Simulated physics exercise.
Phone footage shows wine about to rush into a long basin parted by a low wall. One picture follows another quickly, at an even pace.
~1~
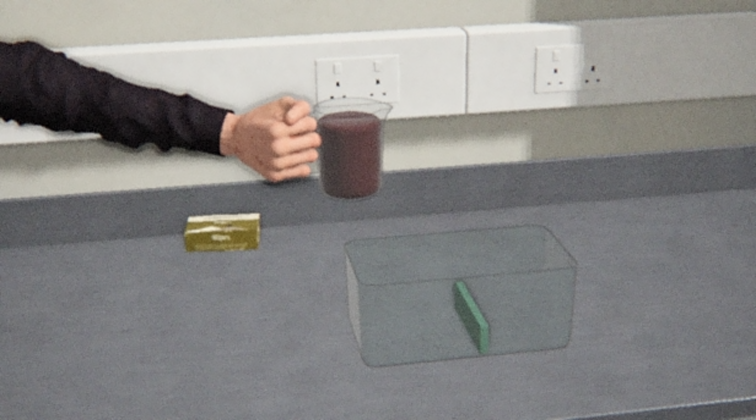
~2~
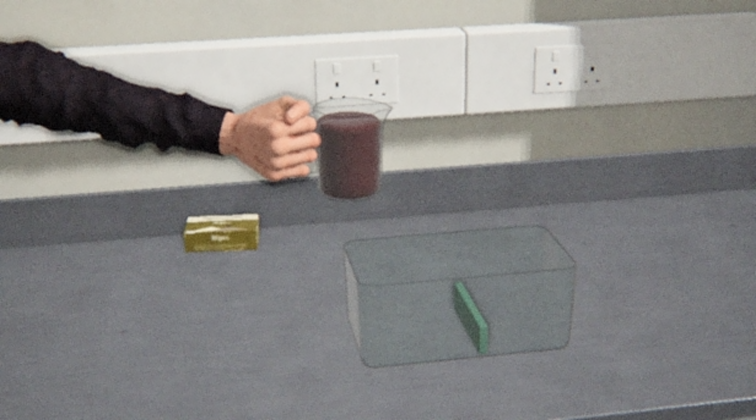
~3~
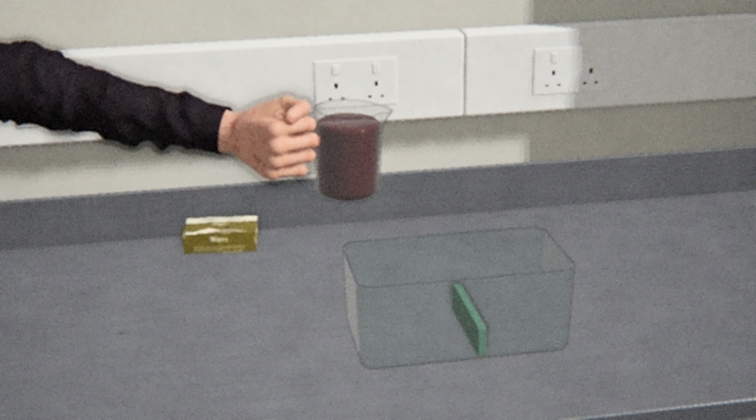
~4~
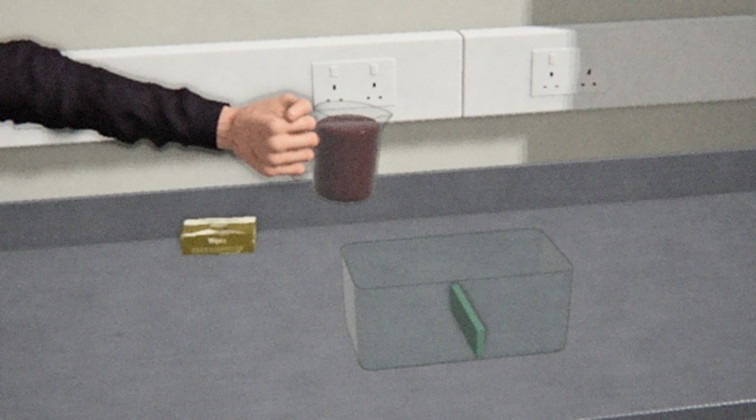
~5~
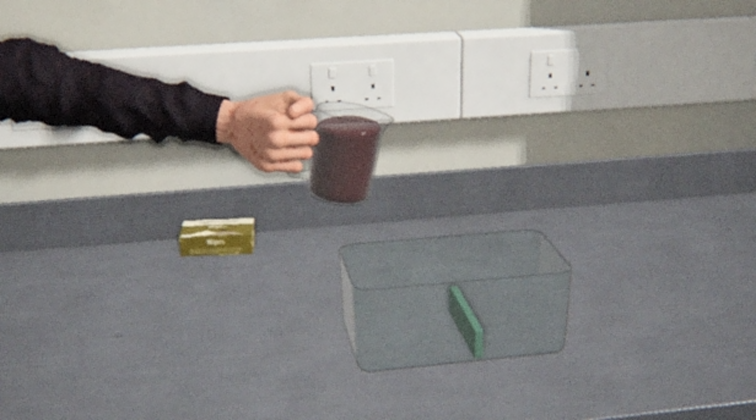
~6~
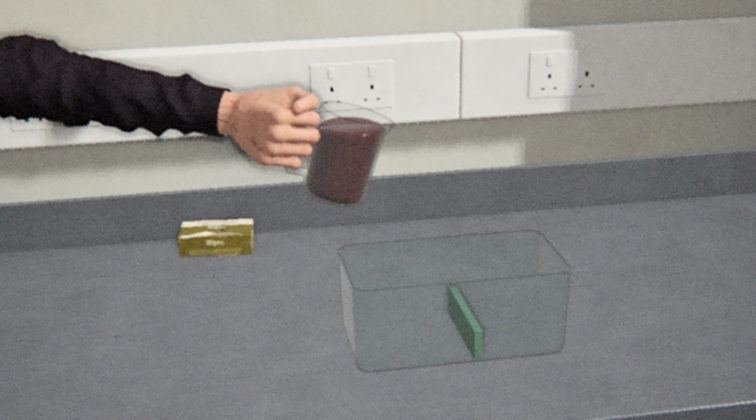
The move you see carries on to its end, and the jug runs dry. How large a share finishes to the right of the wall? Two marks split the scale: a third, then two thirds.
The part right of the wall will probably remain beneath one third.
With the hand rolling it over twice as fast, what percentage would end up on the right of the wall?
It comes to about 15 per cent.
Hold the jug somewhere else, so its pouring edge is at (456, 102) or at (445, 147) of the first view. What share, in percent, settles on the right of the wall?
90 and 95 in a hundred.
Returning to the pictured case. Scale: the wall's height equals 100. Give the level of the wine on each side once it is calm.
On the left it sits near 50, while on the right it sits near 10.
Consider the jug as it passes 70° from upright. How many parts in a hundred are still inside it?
Close to 80 parts in a hundred remain.
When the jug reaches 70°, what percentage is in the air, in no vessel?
It comes to around 15 per cent.
A moment on, the jug is tipped part way and 81 per cent is still to pour, 3 is left of the wall and 0 right of it.
Next, the jug is tipped on its side and 36 per cent is still to pour, 35 is left of the wall and 5 right of it.
Then the jug is tipped on its side and 8 per cent is still to pour, 76 is left of the wall and 8 right of it.
Later the jug is tipped on its side and 1 per cent is still to pour, 87 is left of the wall and 9 right of it.
In the end 89 per cent lies left of the wall, 9 right of it and 1 outside.
